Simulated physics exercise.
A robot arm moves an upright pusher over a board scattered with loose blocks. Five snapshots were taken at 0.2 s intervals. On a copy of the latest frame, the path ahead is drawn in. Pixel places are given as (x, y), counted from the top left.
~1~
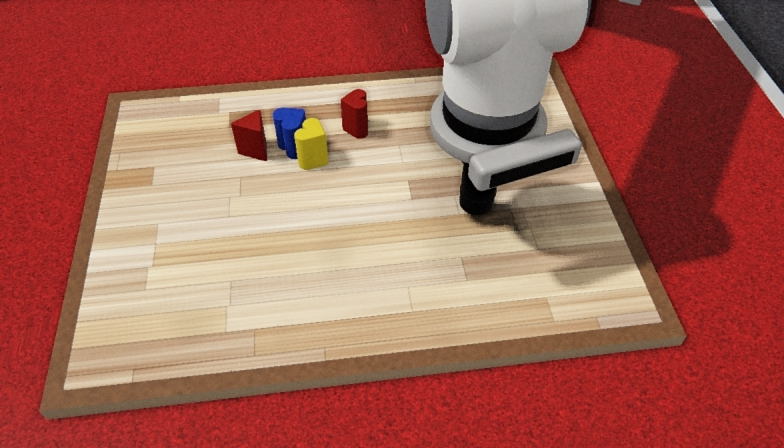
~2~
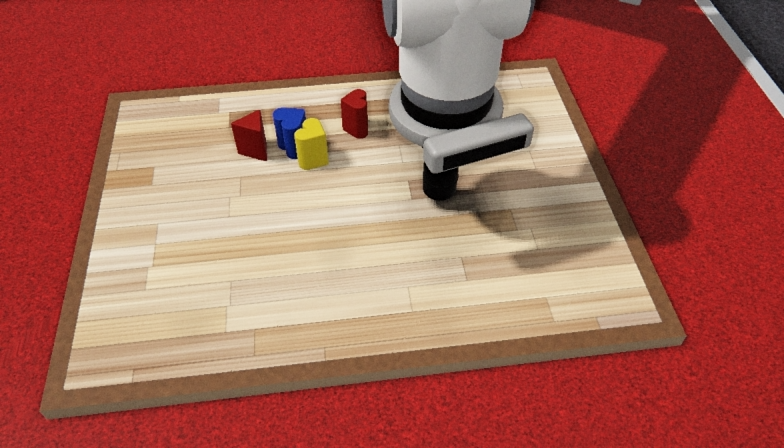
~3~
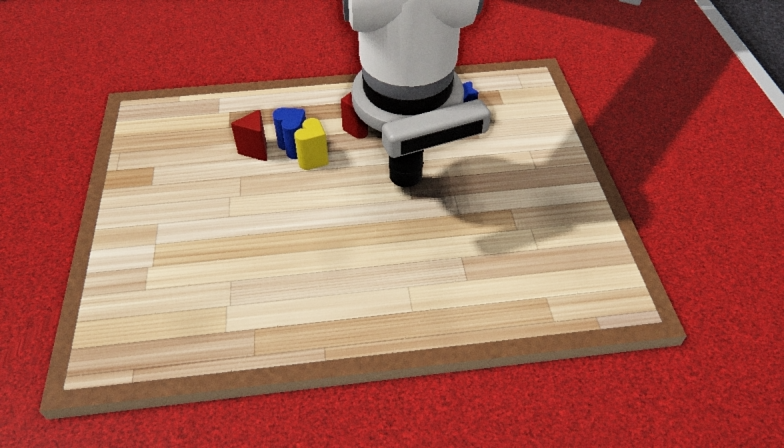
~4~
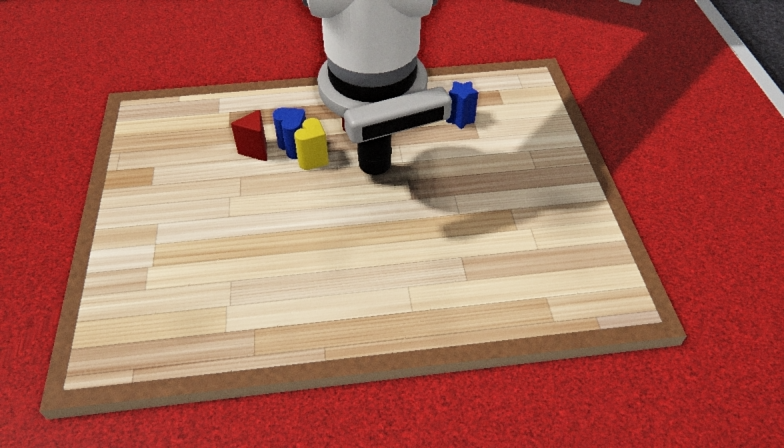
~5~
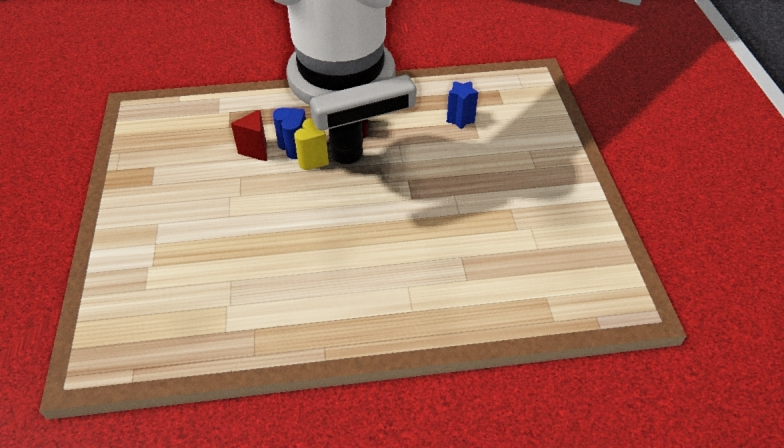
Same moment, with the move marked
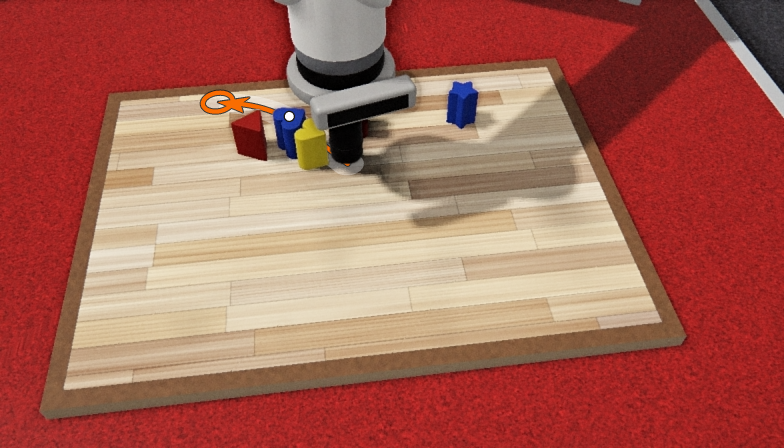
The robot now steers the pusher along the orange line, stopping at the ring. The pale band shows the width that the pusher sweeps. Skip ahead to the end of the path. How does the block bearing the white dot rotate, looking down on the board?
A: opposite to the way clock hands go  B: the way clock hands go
My answer is option B.
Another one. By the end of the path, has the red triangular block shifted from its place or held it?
Here the red triangular block stays on its spot.
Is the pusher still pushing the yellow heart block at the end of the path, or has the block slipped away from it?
Fallen away.
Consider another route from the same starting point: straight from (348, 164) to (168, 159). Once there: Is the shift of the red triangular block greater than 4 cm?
Final answer: Yes.
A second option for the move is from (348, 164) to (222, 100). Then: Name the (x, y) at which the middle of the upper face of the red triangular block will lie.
My estimate: (230, 123).
The line goes from (348, 164) via (310, 134) and (269, 110), ending at (218, 102); the dot is on the blue heart block.
The first path, step by step. One third of the way, pusher (307, 124); blue heart block (275, 115), turned 25° clockwise; yellow heart block (296, 127), turned 20° anticlockwise.
Two thirds of the way, pusher (267, 100); blue heart block (275, 115), turned 25° clockwise; yellow heart block (296, 127), turned 20° anticlockwise.
At the end, pusher (215, 92); red triangular block unmoved; blue heart block (275, 115), turned 25° clockwise; yellow heart block (296, 127), turned 20° anticlockwise; red heart block unmoved.
